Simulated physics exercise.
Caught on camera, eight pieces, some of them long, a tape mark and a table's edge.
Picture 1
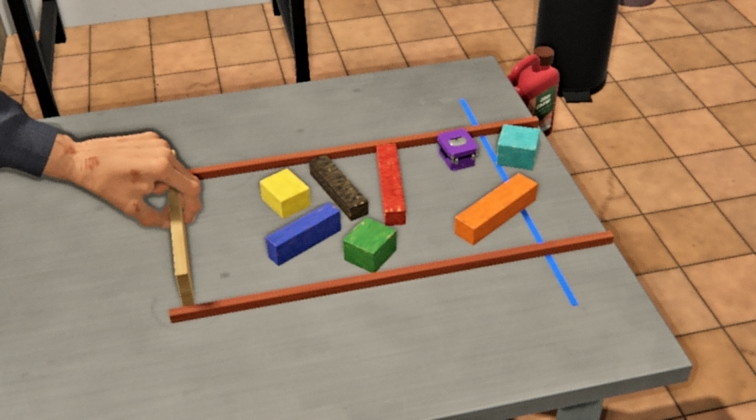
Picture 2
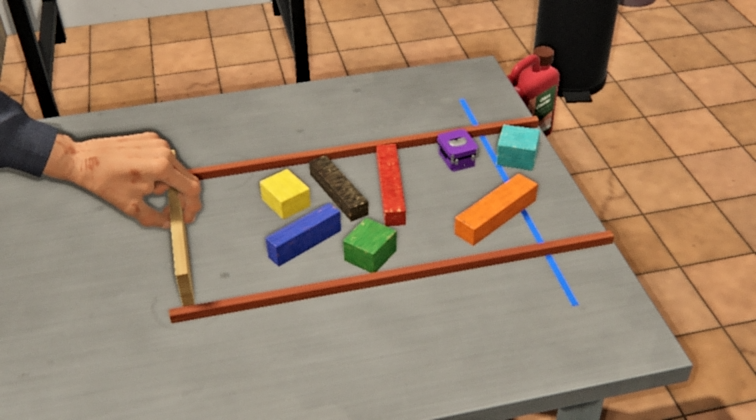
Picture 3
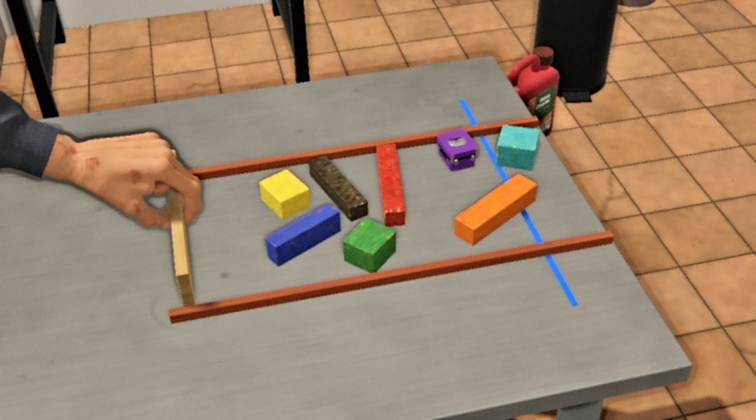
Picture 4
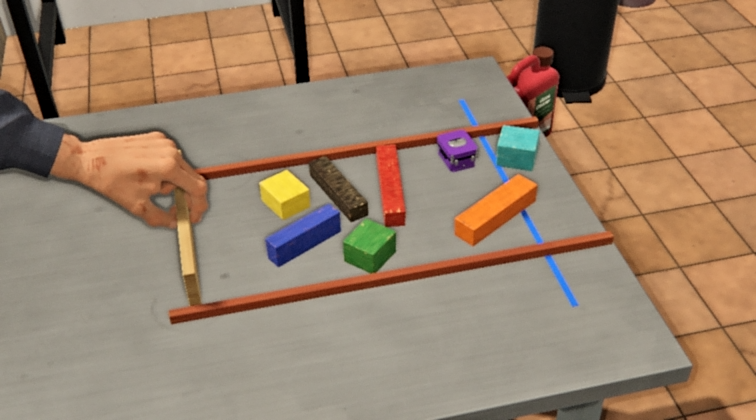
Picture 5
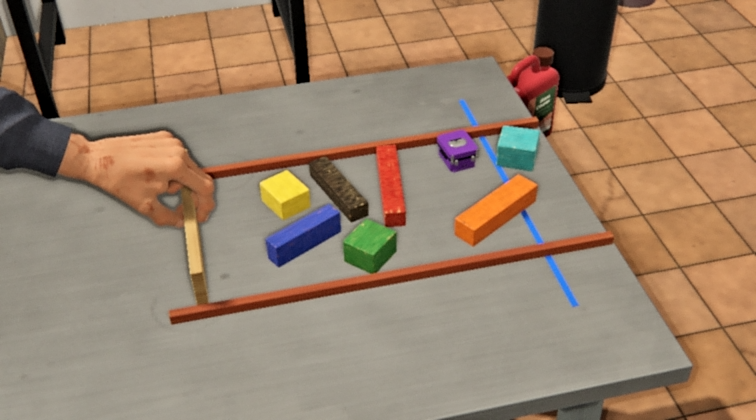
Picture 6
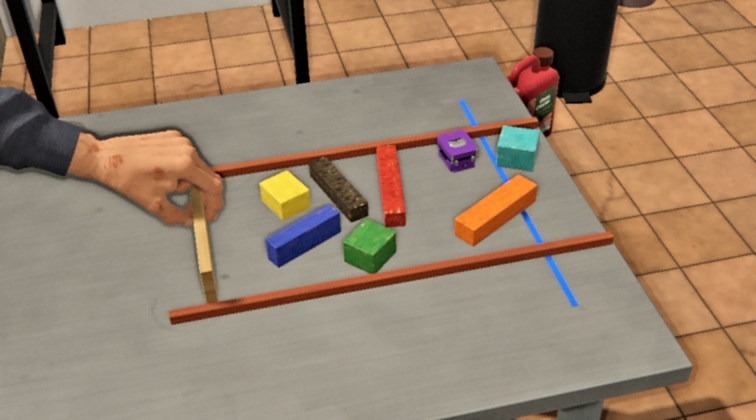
A hand sliding an upright wooden board slightly right between two rails on a grey table, the coloured blocks ahead staying still.
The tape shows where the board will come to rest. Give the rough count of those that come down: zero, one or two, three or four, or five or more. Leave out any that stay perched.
Outcome: The number that fall off is three or four.
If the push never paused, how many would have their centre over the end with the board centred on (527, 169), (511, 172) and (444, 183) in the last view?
The counts: 4, 4 and 0.
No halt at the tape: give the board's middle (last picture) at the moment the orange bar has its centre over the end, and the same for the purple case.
For the orange bar at (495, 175), for the purple case at (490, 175).
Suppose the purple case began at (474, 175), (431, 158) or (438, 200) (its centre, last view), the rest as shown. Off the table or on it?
The purple case is lost; is lost; falls.
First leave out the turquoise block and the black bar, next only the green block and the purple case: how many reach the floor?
The counts: 1 and 1.
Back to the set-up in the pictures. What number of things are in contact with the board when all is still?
That makes 3.
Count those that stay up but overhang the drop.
That would be 1.
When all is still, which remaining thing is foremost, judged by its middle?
That is the black bar.
Soon after, none off yet; turquoise block at rest near (518, 148); orange bar at rest near (497, 210); purple case at rest near (457, 152).
After that, none off yet; turquoise block moving near (522, 149); orange bar displaced a little near (513, 204); purple case displaced about its own width near (482, 142).
In the end, the number that fall off is three or four; gone, red bar, purple case, orange bar and turquoise block.
